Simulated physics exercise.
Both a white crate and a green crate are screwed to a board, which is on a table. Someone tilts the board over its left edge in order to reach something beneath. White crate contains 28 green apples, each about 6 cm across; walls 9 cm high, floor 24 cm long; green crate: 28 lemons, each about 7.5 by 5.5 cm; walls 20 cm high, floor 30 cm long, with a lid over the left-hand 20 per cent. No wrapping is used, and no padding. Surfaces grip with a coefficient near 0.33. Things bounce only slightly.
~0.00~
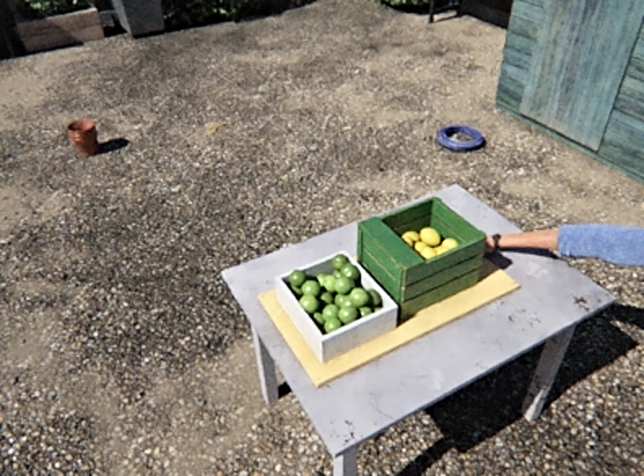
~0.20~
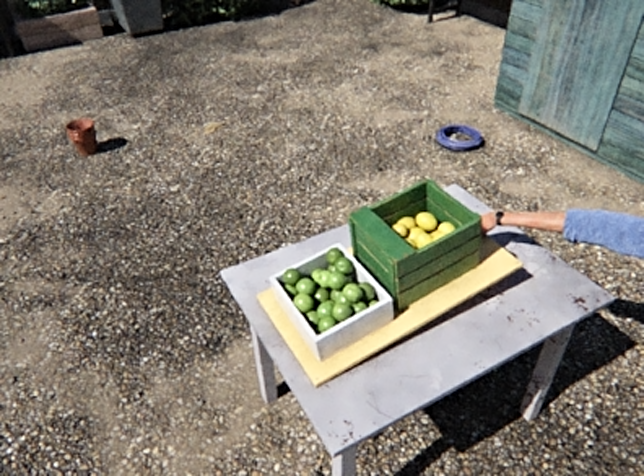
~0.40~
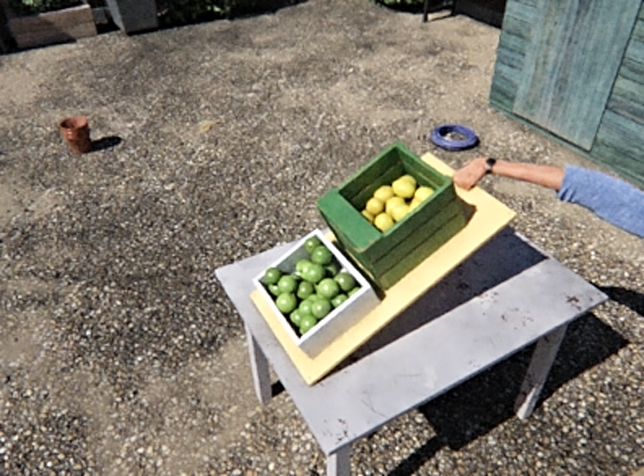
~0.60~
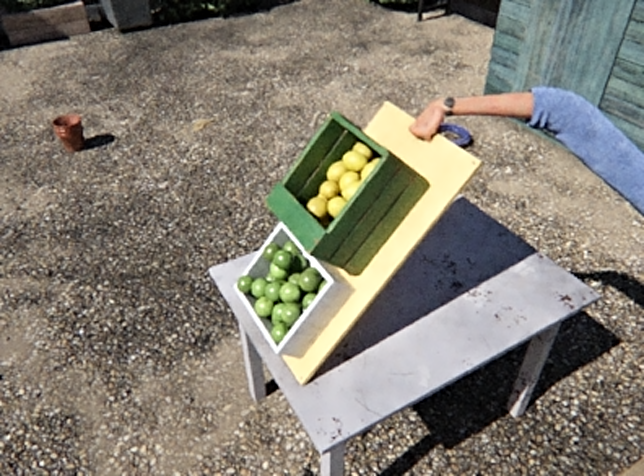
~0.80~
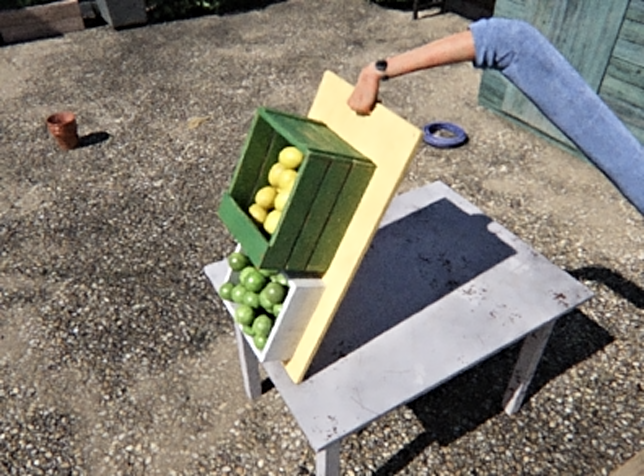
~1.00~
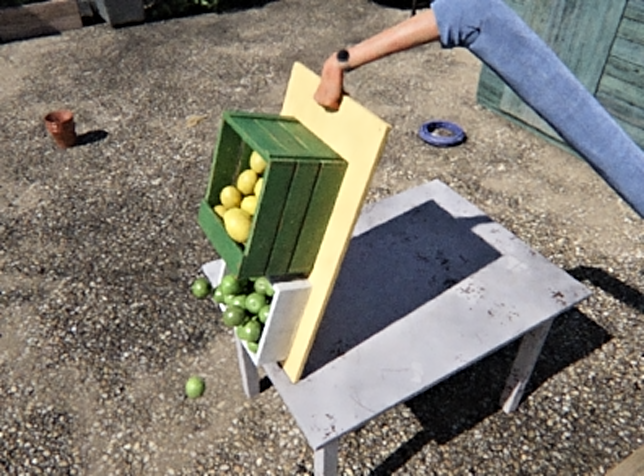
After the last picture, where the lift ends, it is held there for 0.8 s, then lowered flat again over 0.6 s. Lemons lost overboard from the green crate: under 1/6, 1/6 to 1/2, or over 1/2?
It will most likely let go of under one sixth of them.
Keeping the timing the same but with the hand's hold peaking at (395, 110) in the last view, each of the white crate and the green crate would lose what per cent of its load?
In that case white crate sheds 10 percent of its load and green crate sheds 0 percent.
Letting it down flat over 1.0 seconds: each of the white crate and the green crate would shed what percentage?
In that case white crate 20 %, green crate 0 %.
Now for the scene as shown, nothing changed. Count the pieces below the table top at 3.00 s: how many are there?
That count sits near 8.
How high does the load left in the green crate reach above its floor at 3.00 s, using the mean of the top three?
I'd put it near 13 cm.
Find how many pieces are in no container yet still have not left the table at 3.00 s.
Roughly 0.
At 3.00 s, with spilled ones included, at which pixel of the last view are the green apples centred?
Around (303, 305).
After 1.32 s, tilt 71°; 6 of 28 out of the white crate and 1 of 28 out of the green crate.
After 1.72 s, tilt 71°; 6 of 28 out of the white crate and 1 of 28 out of the green crate.
After 2.28 s, tilt 7°; 6 of 28 out of the white crate and 1 of 28 out of the green crate.
Final count (at 3.00 s), 6 of 28 out of the white crate and 1 of 28 out of the green crate. Asked share, 1 of 28, 4 per cent.
